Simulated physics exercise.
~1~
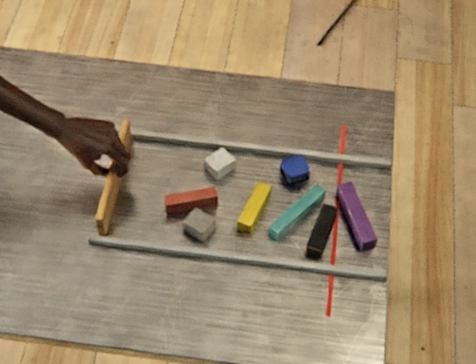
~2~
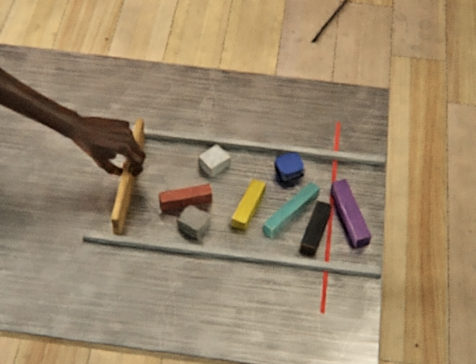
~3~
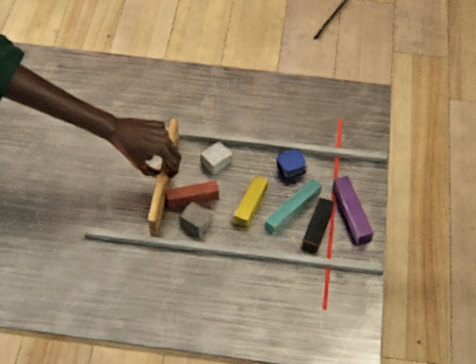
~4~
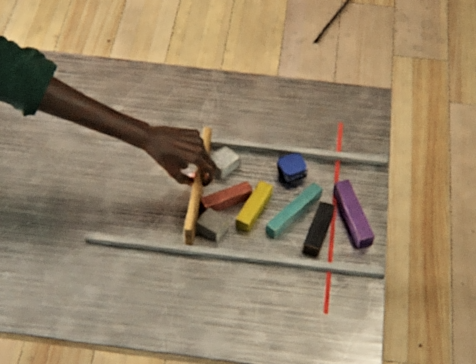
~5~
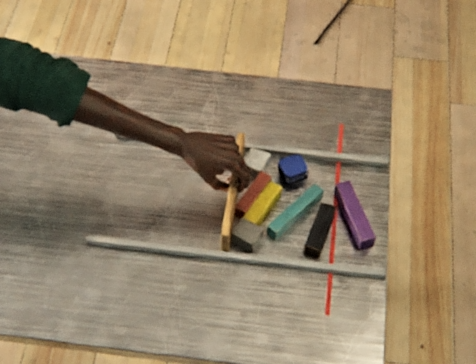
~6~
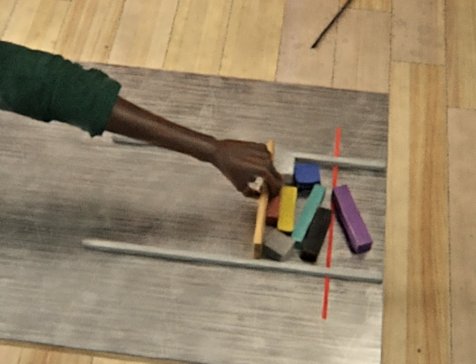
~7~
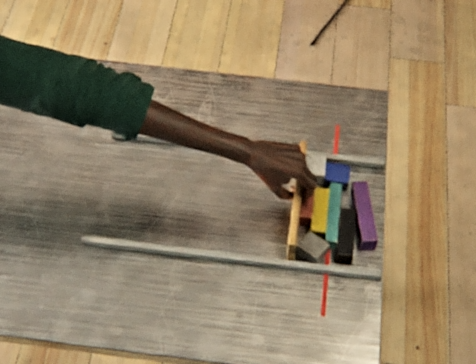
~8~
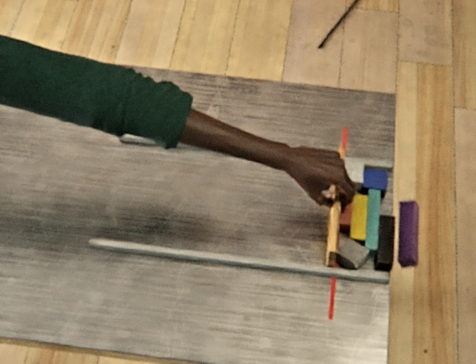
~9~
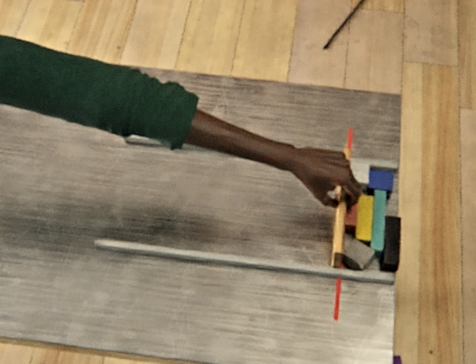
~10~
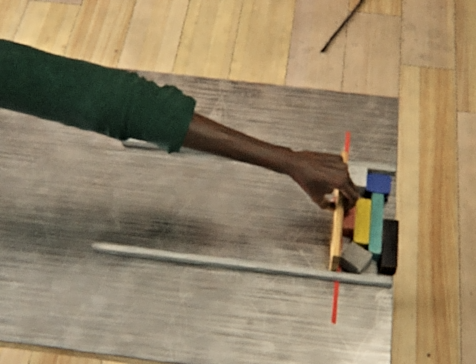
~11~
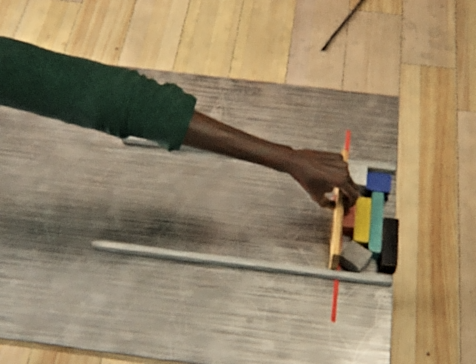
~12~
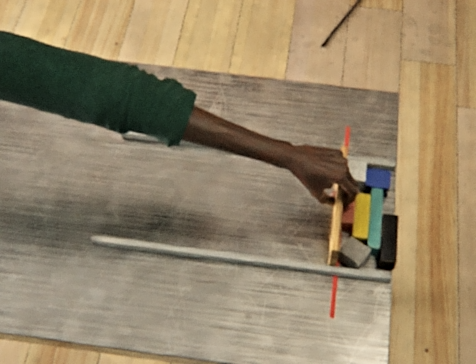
On a grey surface above a wooden floor, a hand slid a board right between two rails, bunching up colourful sticks and blocks. The purple stick was pushed off the right edge, and the board stopped at the red tape with the others crowded there.
